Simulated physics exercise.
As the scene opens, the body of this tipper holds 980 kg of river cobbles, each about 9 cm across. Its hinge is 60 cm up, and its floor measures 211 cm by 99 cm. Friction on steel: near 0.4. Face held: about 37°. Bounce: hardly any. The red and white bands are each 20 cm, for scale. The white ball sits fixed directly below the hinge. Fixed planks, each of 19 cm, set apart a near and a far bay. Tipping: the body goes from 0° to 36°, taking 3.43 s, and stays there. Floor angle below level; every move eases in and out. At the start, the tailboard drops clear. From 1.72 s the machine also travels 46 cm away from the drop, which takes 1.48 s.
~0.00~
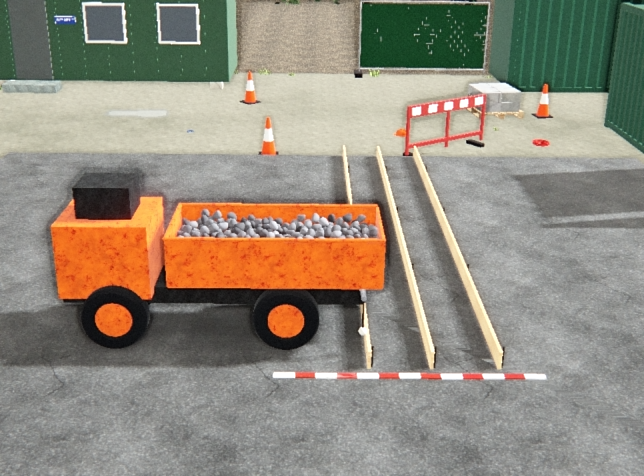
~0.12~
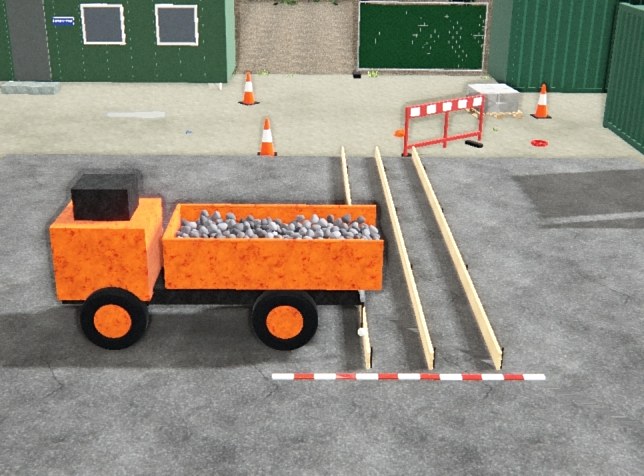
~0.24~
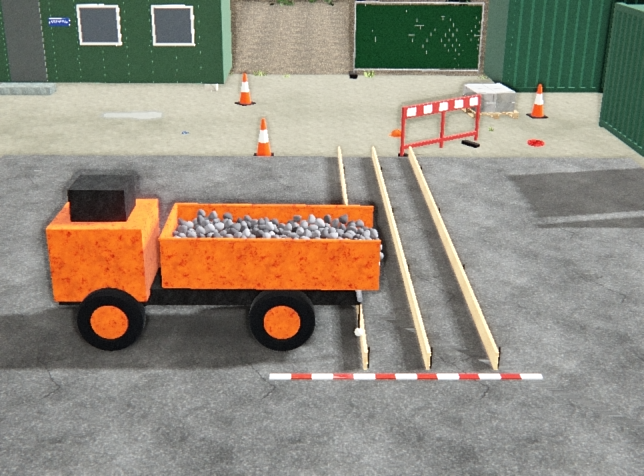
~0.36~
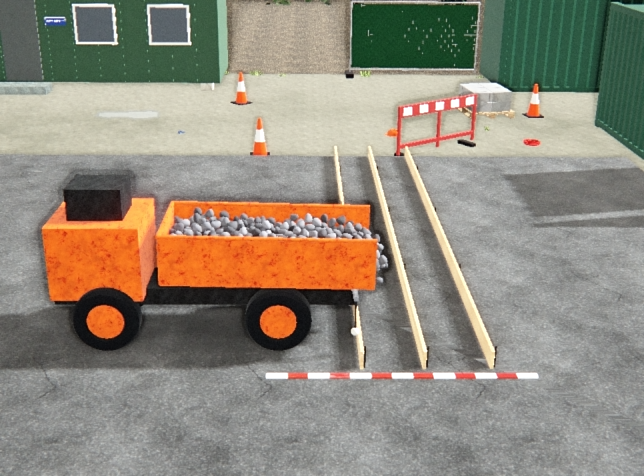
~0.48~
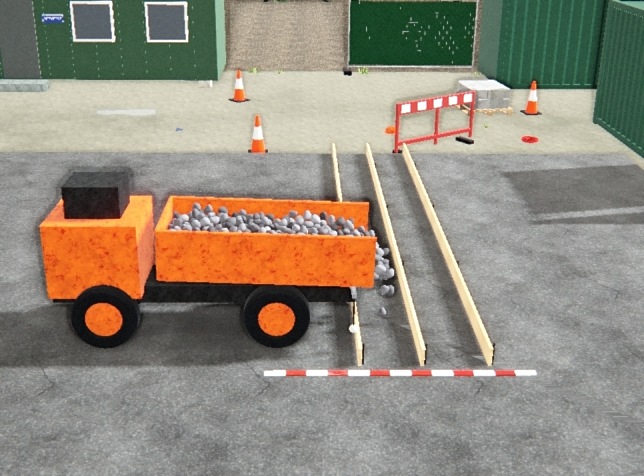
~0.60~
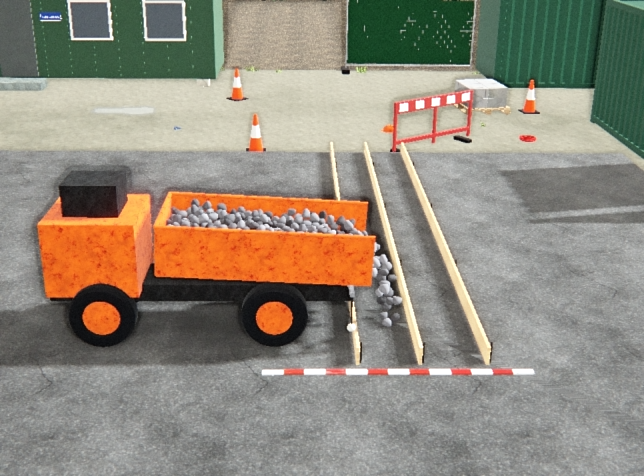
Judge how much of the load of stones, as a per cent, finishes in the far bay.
Some 10 per cent of it.
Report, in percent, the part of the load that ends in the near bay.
55%, roughly.
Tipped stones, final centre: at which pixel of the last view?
Their centre sits close to (369, 312).
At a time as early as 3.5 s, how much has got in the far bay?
At that moment: Approx. 10 %.
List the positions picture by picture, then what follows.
In the first picture, the body is at 0°, its lip at (382, 288); the top of the load is at (216, 222).
In the second picture, the body is at 0°, its lip at (381, 289); the top of the load is at (215, 222); the stones move at 0.1 m/s on average.
In the third picture, the body is at 1°, its lip at (378, 289); the top of the load is at (212, 222); 1 % has left.
In the fourth picture, the body is at 1°, its lip at (375, 289); the top of the load is at (208, 220); 2 % has left.
In the fifth picture, the body is at 2°, its lip at (373, 286); the top of the load is at (207, 216); 3 % has left.
The sixth picture shows lip at (371, 285), floor tilted 3°, highest stones at (206, 212); 4 % has left.
After 2.6 s the floor is at 30°; 56 % in the body, 2 % short of the bays, 40 % in the near bay, 3 % in the far bay; the foremost stones are at (438, 320).
After 3.5 s the floor is at 36°; 8 % in the body, 26 % short of the bays, 58 % in the near bay, 8 % in the far bay; the foremost stones are at (459, 317).
After 3.9 s the floor is at 36°; 0 % in the body, 31 % short of the bays, 59 % in the near bay, 9 % in the far bay; the foremost stones are at (459, 317).
After 6.7 s the floor is at 36°; 0 % in the body, 33 % short of the bays, 57 % in the near bay, 10 % in the far bay; the foremost stones are at (459, 317).
